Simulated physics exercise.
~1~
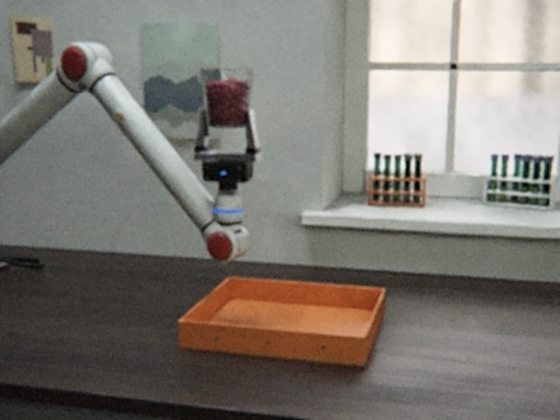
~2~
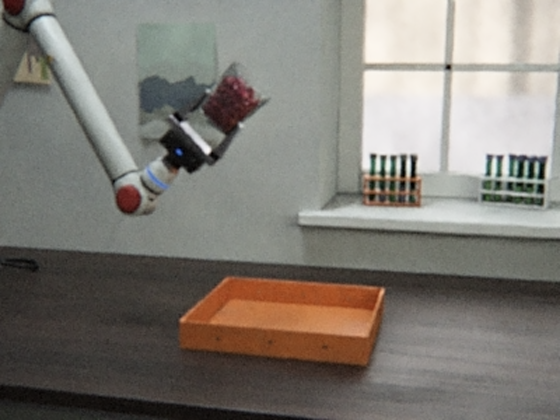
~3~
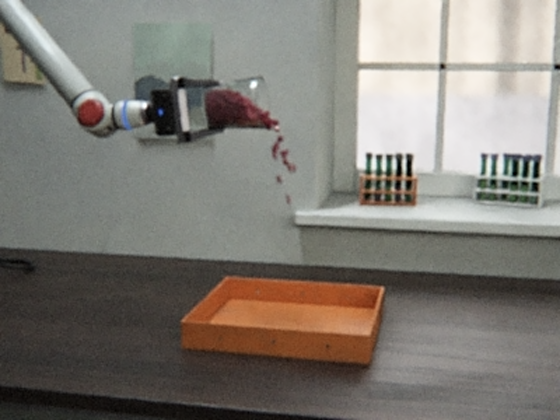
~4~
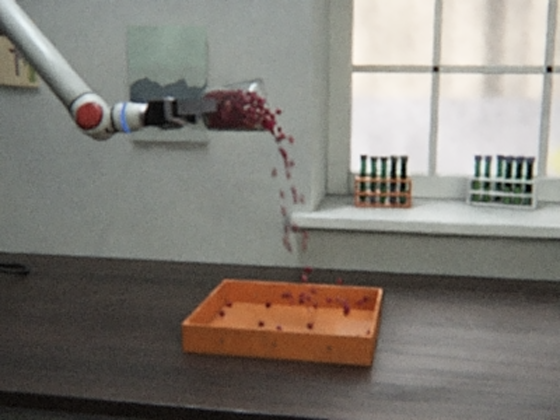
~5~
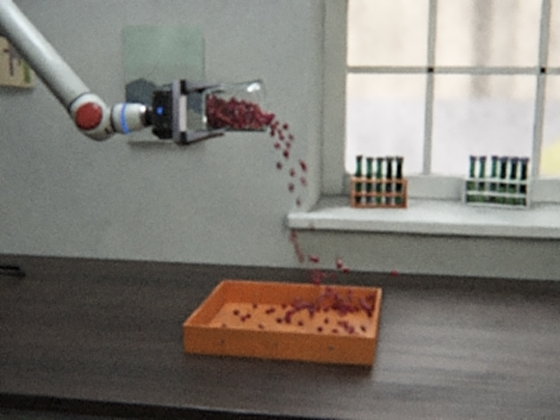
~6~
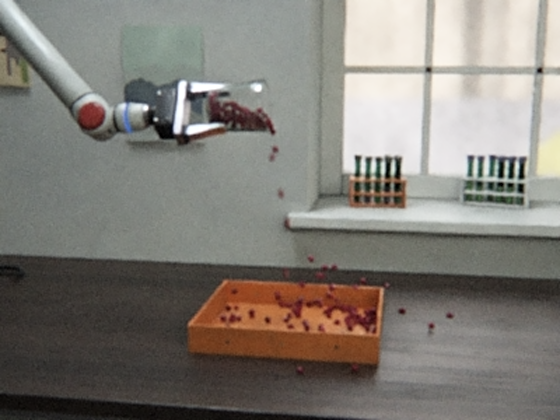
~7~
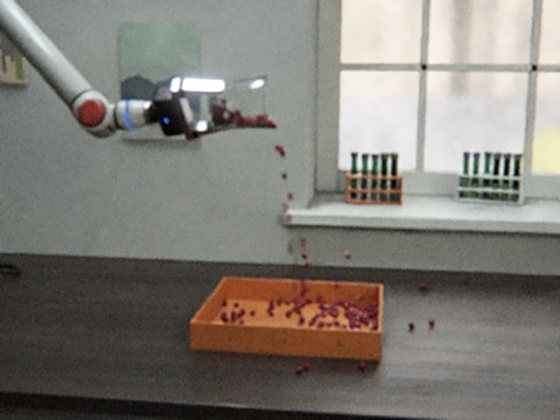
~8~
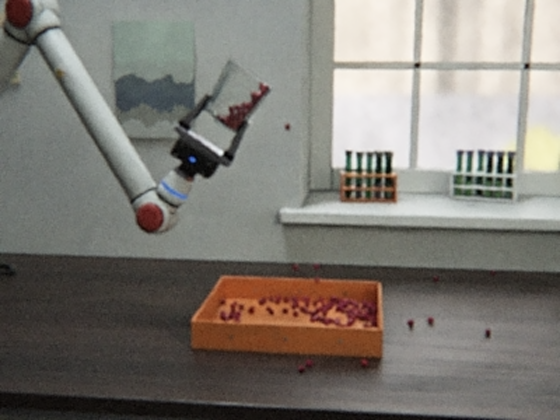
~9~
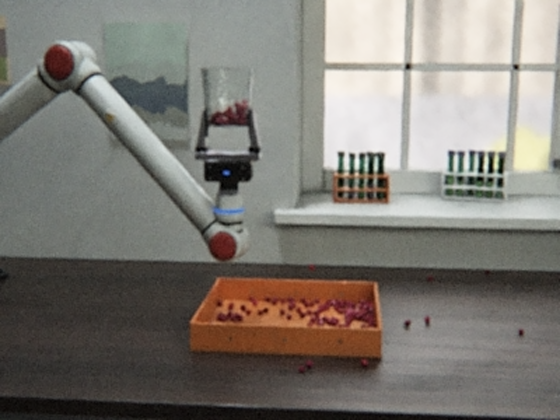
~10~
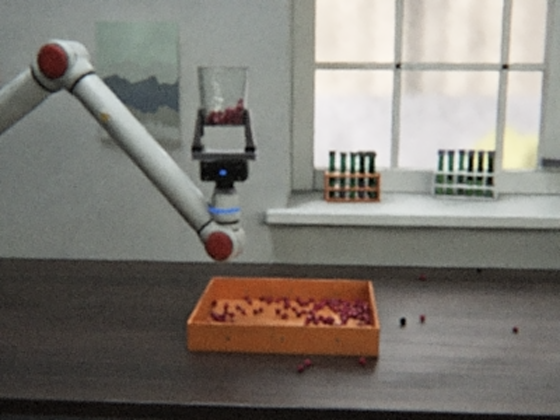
The clip shows a robot arm tipping a clear tumbler of dark red beads to the right over an orange tray, spilling most into it and a few onto the table, then returning the tumbler upright with some beads still inside.
